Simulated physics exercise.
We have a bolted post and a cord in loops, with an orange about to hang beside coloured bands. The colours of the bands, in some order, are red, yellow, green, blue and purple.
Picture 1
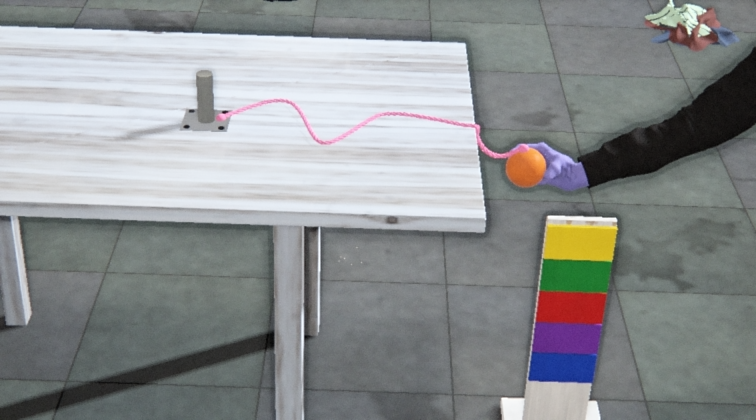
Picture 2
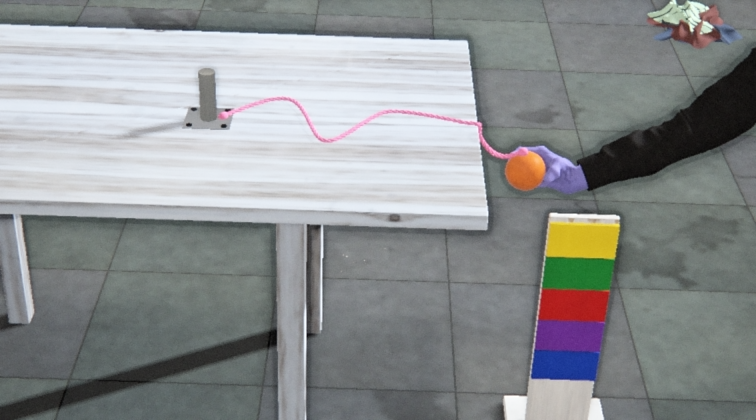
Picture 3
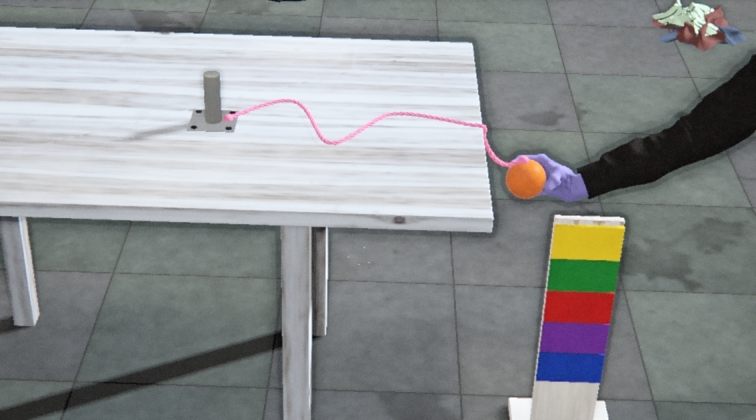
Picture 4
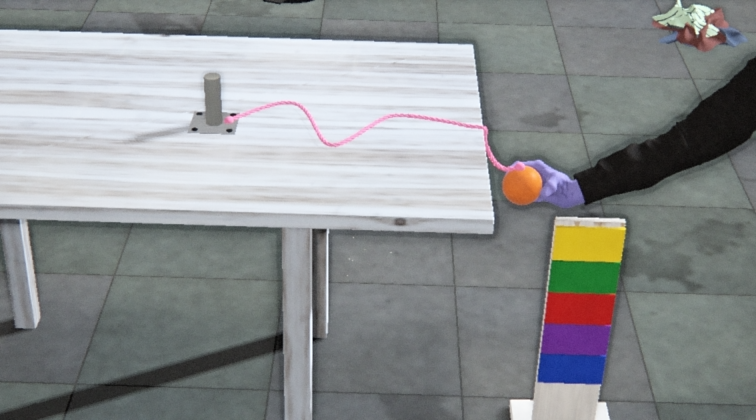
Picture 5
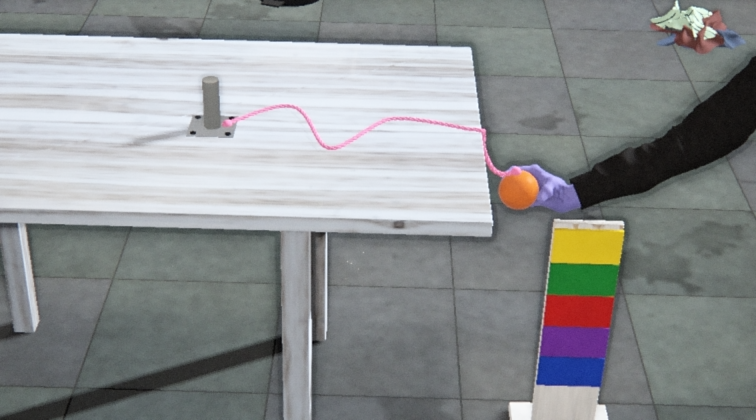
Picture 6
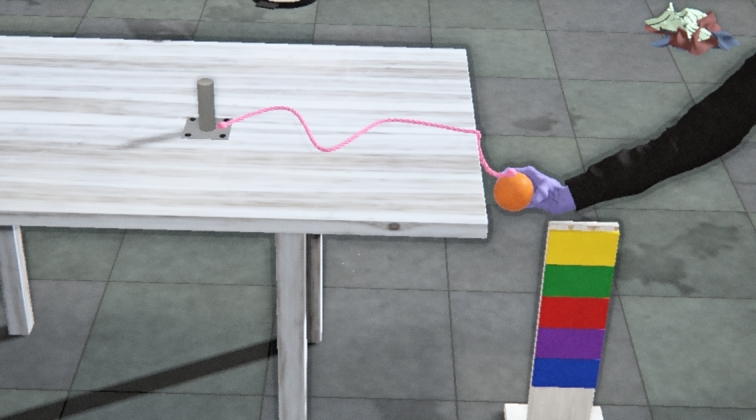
Beside a white table, a gloved hand slowly lowers an orange tied to a pink cord.
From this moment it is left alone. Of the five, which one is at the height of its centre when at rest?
At rest, its centre is at the height of red.
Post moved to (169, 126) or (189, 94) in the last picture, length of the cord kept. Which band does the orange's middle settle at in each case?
The first case gives green, the second gives green.
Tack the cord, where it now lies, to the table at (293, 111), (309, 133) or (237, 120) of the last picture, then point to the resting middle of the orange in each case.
First near (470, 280), then near (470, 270), then near (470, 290).
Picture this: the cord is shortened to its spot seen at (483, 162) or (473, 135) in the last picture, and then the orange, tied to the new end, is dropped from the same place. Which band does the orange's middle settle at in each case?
Taking them in turn, you'd get green, then yellow.
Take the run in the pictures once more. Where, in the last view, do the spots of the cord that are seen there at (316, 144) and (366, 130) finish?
Near (387, 129) and (464, 129).
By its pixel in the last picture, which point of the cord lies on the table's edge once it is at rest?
It's near (374, 125) in the last picture.
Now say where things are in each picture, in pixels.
Orange (526, 168); yellow (580, 244); green (576, 277); red (571, 309); purple (567, 339); blue (563, 369), in the first frame.
Orange (526, 171); cord through (249, 106) (304, 112) (340, 138) (390, 112) (464, 123), in the second frame.
Orange (526, 179), in the third frame.
Orange (522, 186); cord through (255, 111) (309, 116) (346, 142) (396, 116) (470, 127), in the fourth frame.
Orange (519, 190), in the fifth frame.
Orange (514, 192); cord through (248, 116) (302, 121) (339, 147) (389, 121) (463, 131), in the sixth frame.
Soon after, orange near (501, 302); level with red.
After that, orange near (433, 293); level with red.
And then, orange near (478, 297); level with red.
In the end, orange near (468, 297); level with red. Its middle rests at the red band.
